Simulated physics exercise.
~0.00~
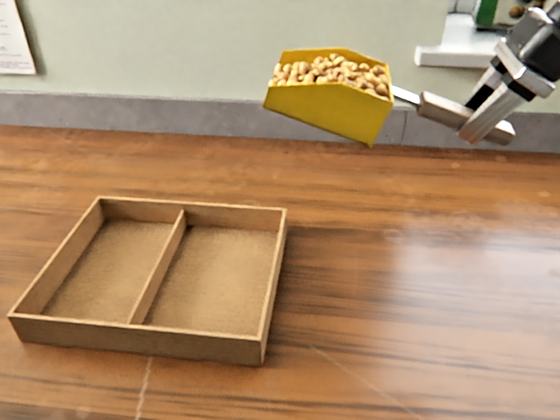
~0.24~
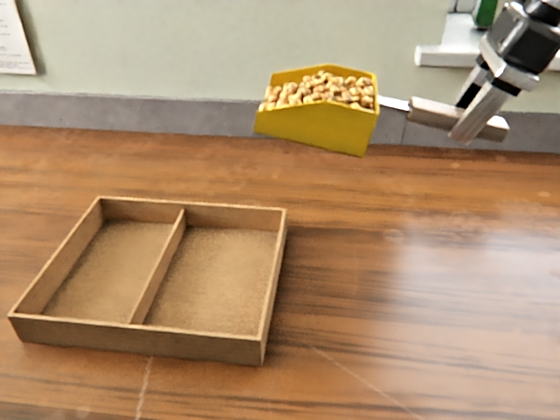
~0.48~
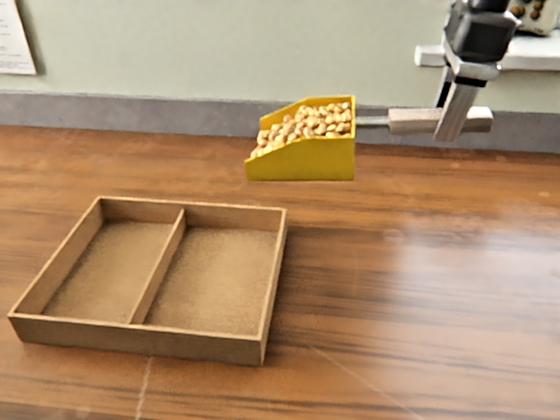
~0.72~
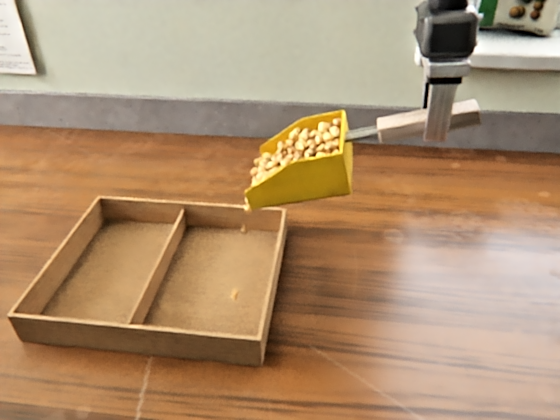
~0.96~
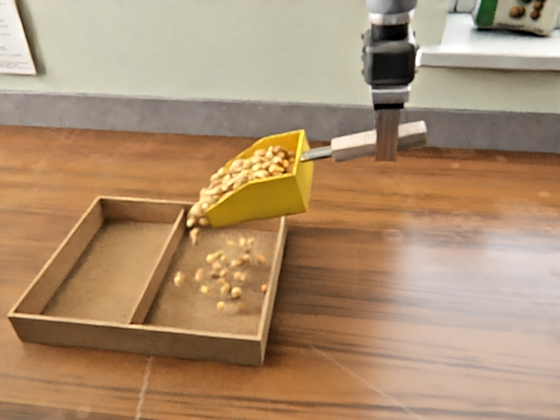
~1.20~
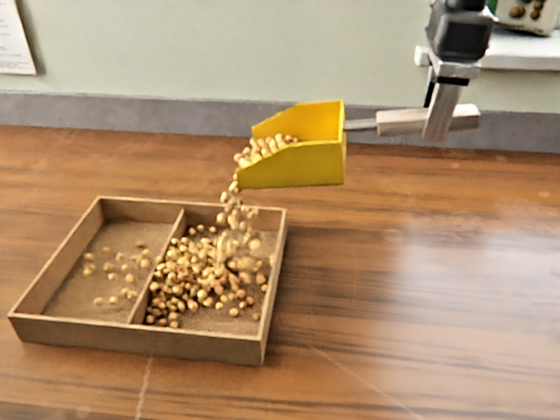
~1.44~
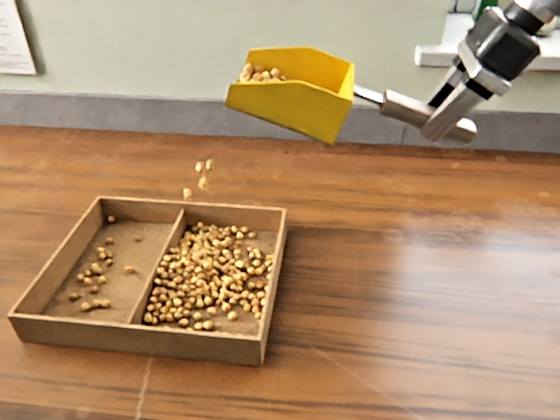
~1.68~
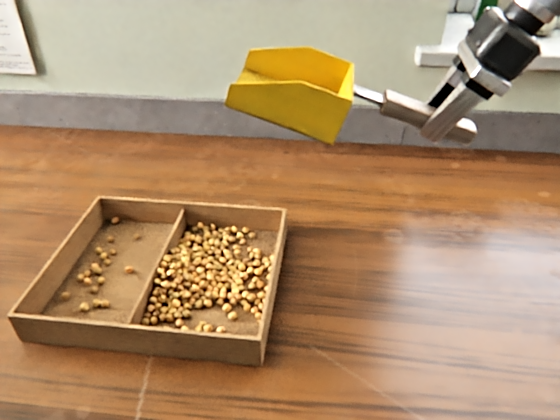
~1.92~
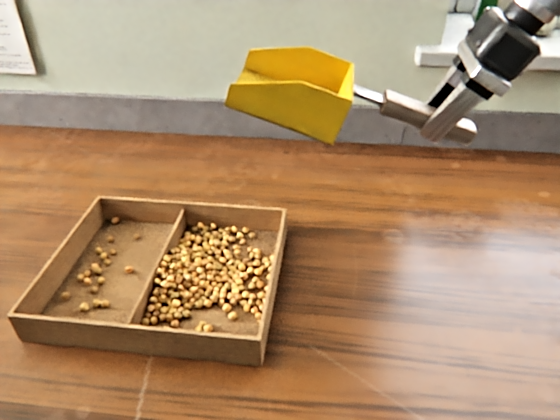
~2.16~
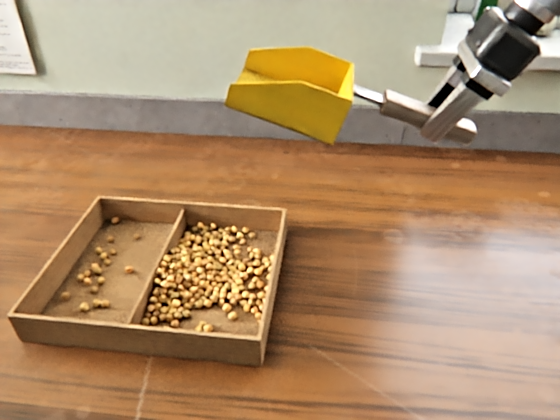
A robot arm tips chickpeas from a yellow scoop into a divided tray, mostly filling the right side.
